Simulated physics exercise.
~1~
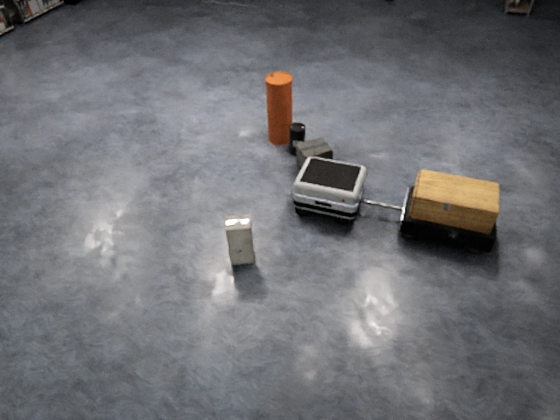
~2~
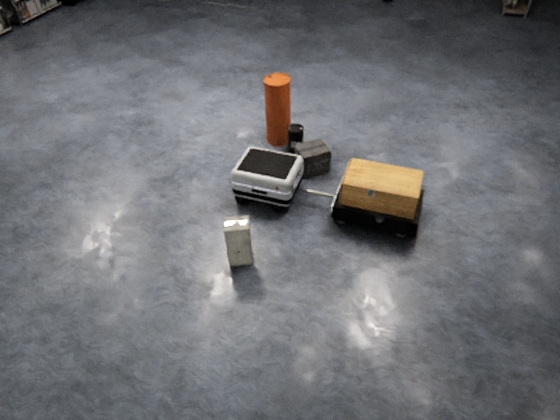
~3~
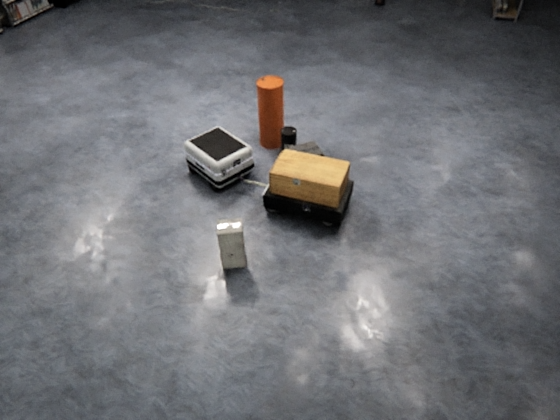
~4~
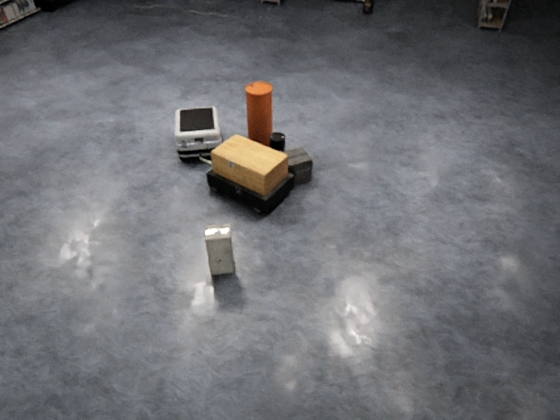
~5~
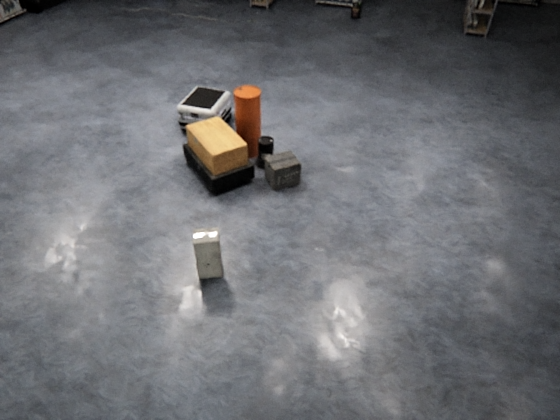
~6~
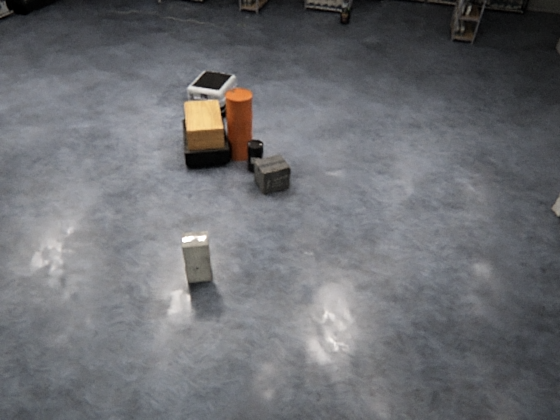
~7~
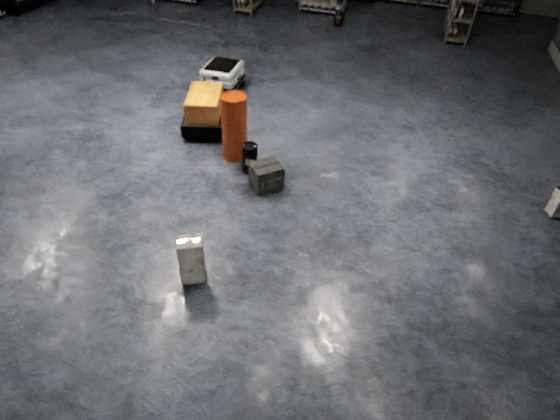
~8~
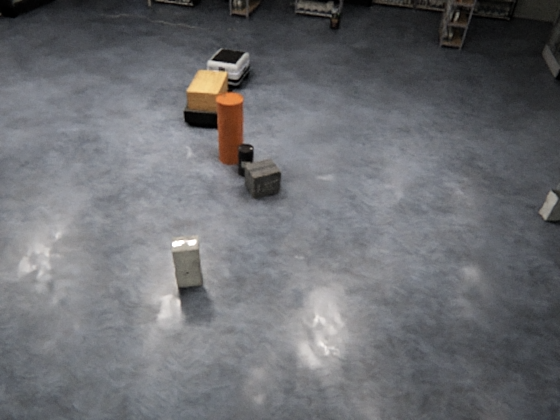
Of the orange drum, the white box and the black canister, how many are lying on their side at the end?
None of them are lying on their side. The orange drum, the white box and the black canister are all still upright.
A small white tug with a black top tows a cart carrying a tan box leftward past a white box, a grey box, a black canister and an orange drum, then curves around the drum and ends up behind it, with the standing objects still in place.
